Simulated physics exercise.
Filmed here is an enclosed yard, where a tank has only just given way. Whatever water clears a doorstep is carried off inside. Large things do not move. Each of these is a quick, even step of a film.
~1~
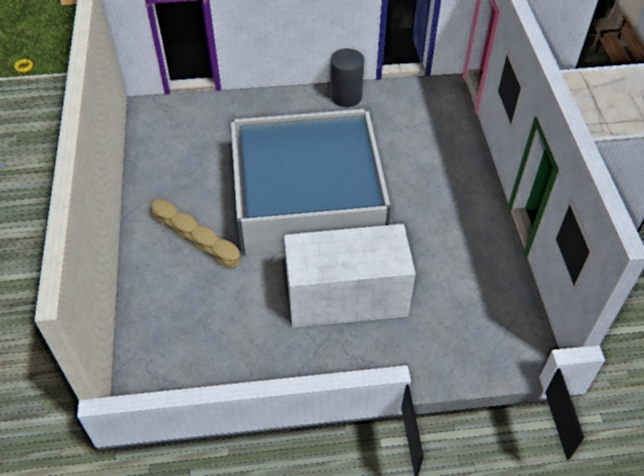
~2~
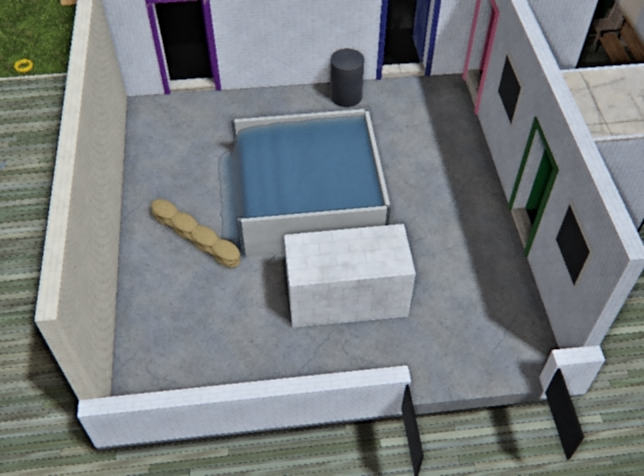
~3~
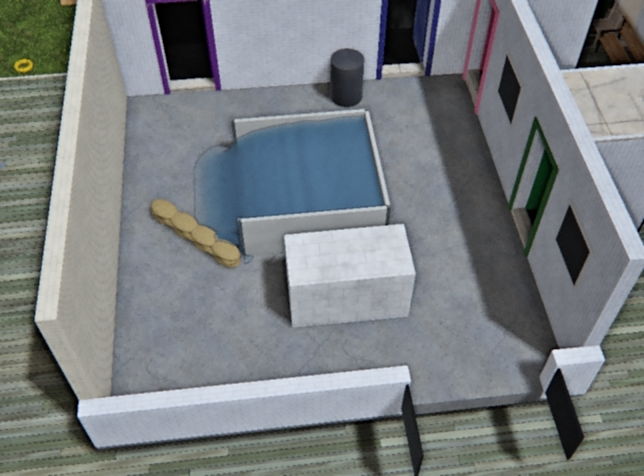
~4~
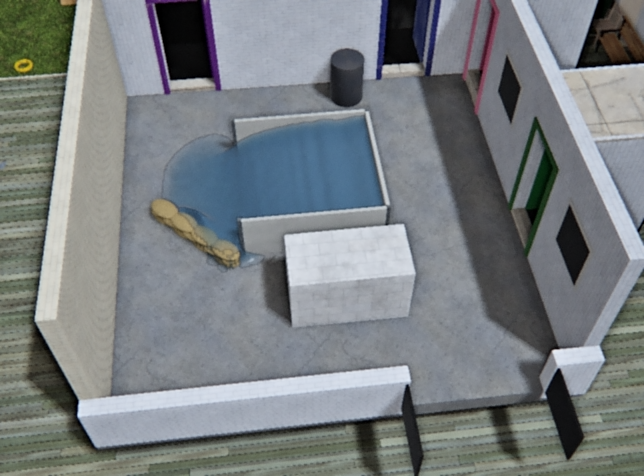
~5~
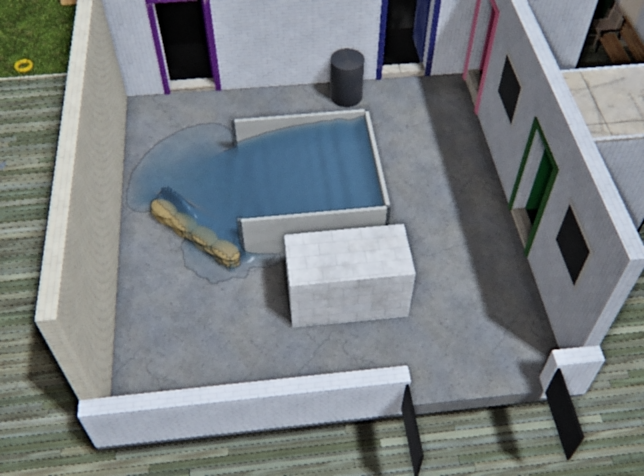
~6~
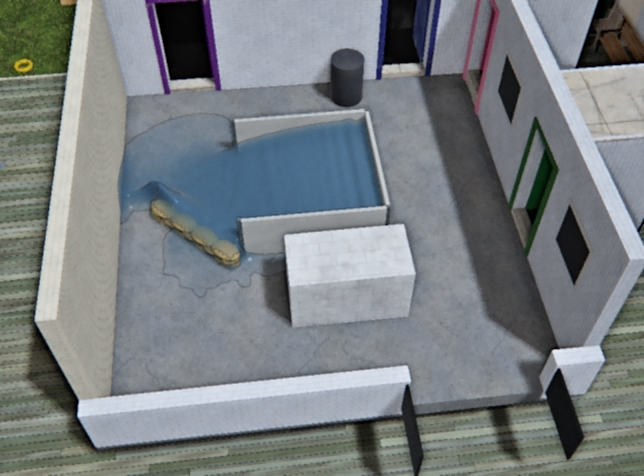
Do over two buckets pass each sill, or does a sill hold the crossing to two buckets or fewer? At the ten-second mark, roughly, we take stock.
The pink door is going to let through no more than allowed; the purple door is going to let through more than allowed; the blue door is going to let through no more than allowed; the green door is going to let through no more than allowed.
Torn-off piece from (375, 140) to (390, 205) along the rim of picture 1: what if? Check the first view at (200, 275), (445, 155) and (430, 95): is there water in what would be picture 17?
Log: Point 1 unreached; point 2 inundated; point 3 inundated.
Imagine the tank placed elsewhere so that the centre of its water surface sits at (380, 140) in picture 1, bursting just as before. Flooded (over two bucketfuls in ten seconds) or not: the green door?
Then: The green door passes that mark.
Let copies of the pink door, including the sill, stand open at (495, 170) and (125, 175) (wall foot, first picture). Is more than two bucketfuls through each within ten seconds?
Order as asked: Remains below, gets beyond it.
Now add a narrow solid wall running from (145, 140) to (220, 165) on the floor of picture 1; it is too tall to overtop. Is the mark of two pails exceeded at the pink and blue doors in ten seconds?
As I see it, the pink door falls short but the blue door falls short.
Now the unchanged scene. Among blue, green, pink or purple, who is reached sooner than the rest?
It's the one in purple.
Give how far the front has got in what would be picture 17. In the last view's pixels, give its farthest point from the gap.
Farthest reach: About (110, 421).
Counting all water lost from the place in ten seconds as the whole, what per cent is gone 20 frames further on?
Close to 25 per cent.
A moment on, water covers 25 % of the floor; the pink door not reached, the purple door wet at the sill, nothing in, the blue door not reached, the green door not reached.
Next, water covers 35 % of the floor; the pink door not reached, the purple door under two buckets in, the blue door not reached, the green door not reached.
Then, water covers 55 % of the floor; the pink door not reached, the purple door far over two buckets in, the blue door wet at the sill, nothing in, the green door not reached.
Later, water covers 85 % of the floor; the pink door wet at the sill, nothing in, the purple door far over two buckets in, the blue door wet at the sill, nothing in, the green door wet at the sill, nothing in.
In the end, water covers 95 % of the floor; the pink door wet at the sill, nothing in, the purple door far over two buckets in, the blue door wet at the sill, nothing in, the green door wet at the sill, nothing in.
